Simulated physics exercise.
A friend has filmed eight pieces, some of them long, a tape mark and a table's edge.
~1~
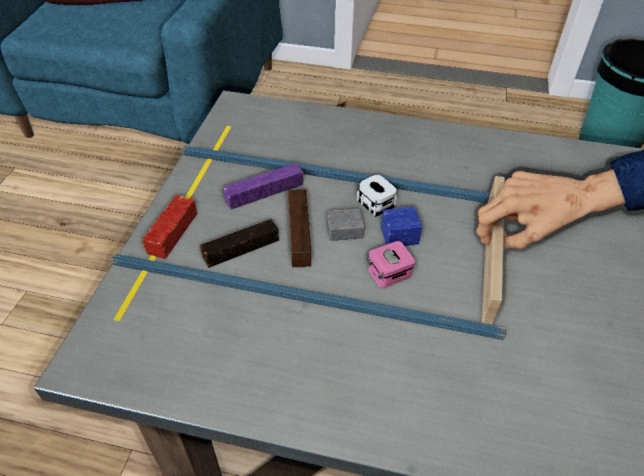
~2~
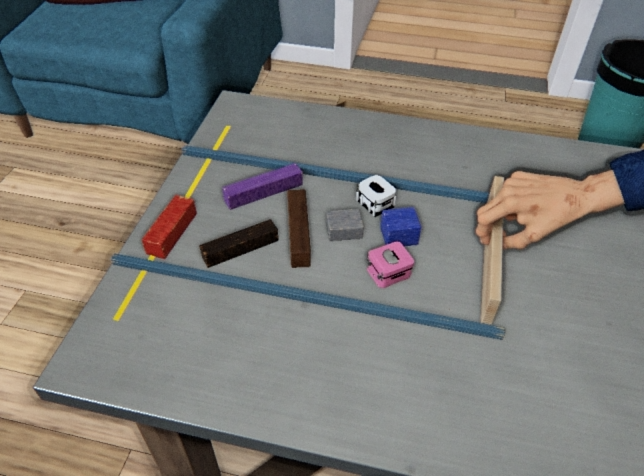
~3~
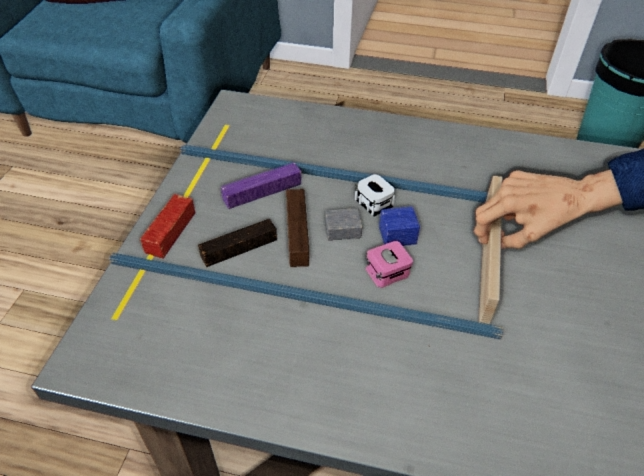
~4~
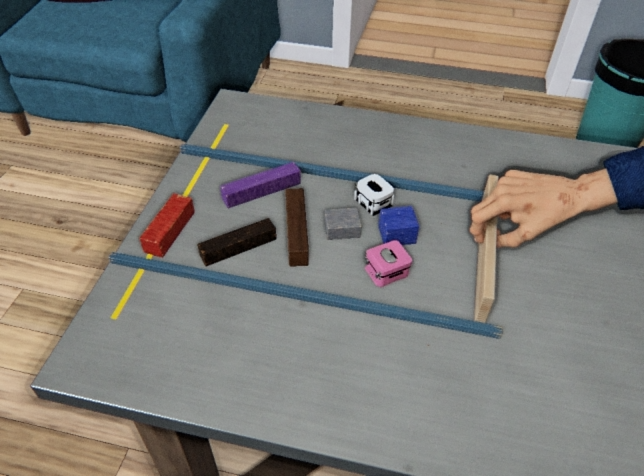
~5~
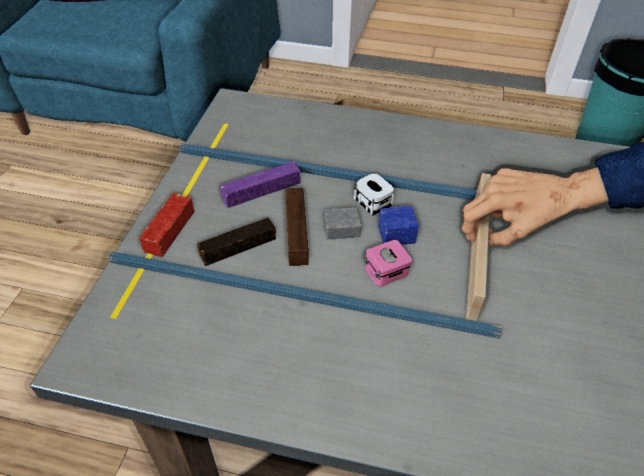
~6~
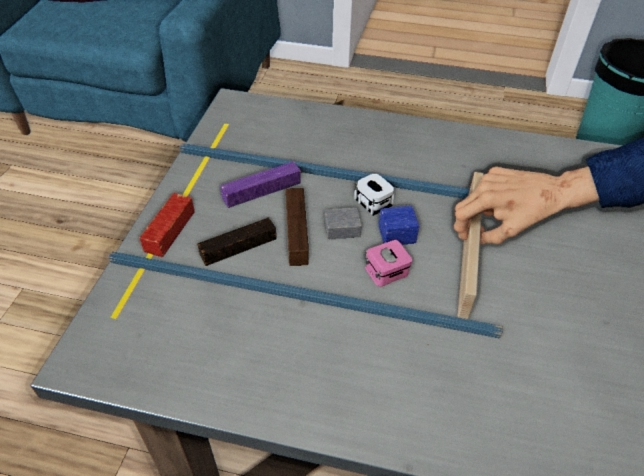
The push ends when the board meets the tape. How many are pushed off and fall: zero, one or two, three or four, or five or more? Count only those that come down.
Here the number that fall off is five or more.
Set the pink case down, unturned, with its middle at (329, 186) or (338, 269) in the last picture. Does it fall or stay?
In that order, it goes over; does not fall.
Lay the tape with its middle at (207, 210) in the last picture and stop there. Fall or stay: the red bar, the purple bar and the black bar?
The red bar tumbles off, the purple bar does not fall, the black bar drops off.
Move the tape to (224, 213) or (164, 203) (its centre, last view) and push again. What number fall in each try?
Try by try, 1 and 5.
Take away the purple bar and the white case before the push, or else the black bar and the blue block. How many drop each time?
The counts: 4 and 3.
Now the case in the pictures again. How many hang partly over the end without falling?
It comes to 1.
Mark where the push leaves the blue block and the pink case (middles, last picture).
First (172, 180), then (153, 211).
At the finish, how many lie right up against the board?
In contact: 3.
Early on, none off yet; red bar at rest near (168, 224); purple bar at rest near (262, 184); black bar at rest near (238, 241).
A while later, none off yet; red bar travelled a little near (158, 220); purple bar travelled a little near (244, 181); black bar travelled about its own width near (181, 244).
Further along, none off yet; red bar leaning a little near (122, 212); purple bar travelled about its own width near (181, 173); black bar travelled about its own width near (124, 246).
Finally, the number that fall off is five or more; lost, grey block, brown stick, black bar, purple bar and red bar.
